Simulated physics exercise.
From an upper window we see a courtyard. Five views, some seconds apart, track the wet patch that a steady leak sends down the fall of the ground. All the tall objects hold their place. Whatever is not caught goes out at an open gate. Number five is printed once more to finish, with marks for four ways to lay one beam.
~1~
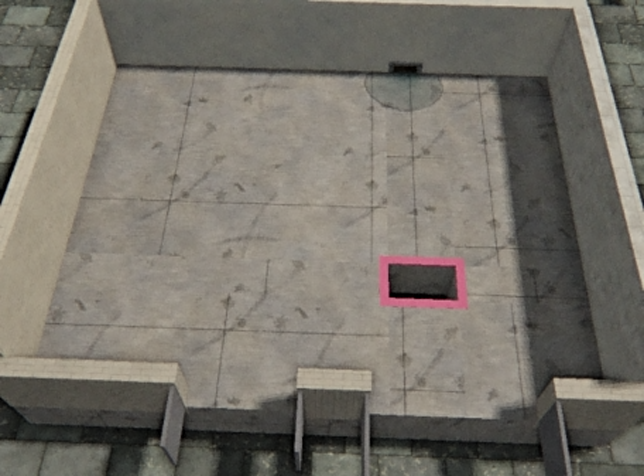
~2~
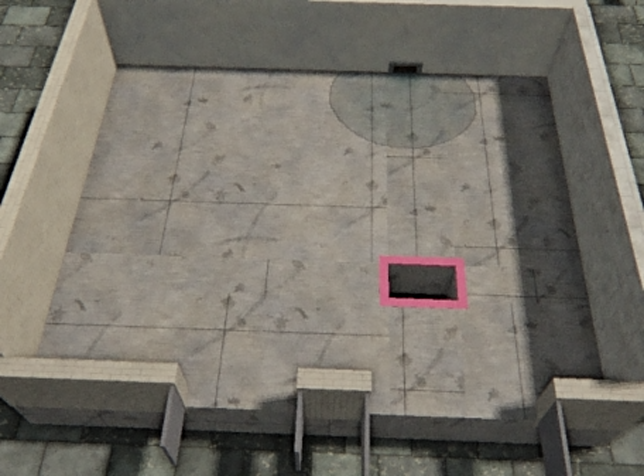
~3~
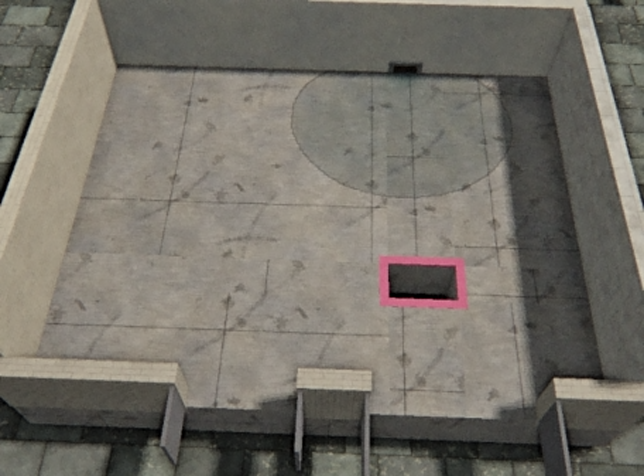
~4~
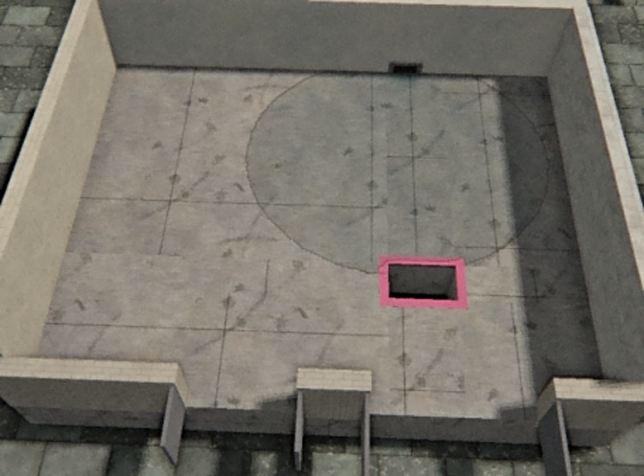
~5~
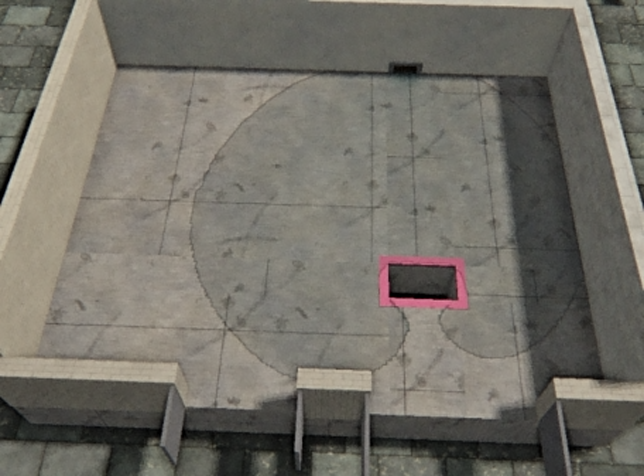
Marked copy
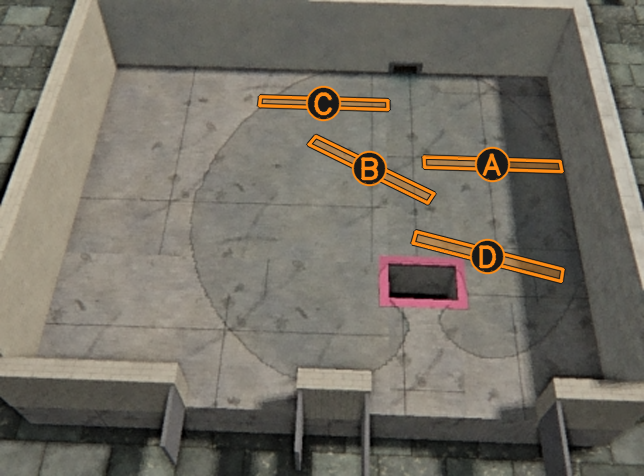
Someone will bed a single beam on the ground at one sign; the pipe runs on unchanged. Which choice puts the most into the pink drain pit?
C.
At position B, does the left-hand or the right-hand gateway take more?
More leaves on the right.
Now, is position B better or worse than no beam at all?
Worse.
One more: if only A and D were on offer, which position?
The answer is A.
On the marked copy, A from (424, 162) to (561, 166); B from (312, 140) to (430, 198); C from (260, 101) to (387, 105); D from (414, 237) to (562, 275).
With A, about 17 % of the stream goes into the pink drain pit, about 77 % out by the gates.
With B, about 14 % of the stream goes into the pink drain pit, about 84 % out by the gates.
With C, about 26 % of the stream goes into the pink drain pit, about 72 % out by the gates.
With D, about 9 % of the stream goes into the pink drain pit, about 86 % out by the gates.
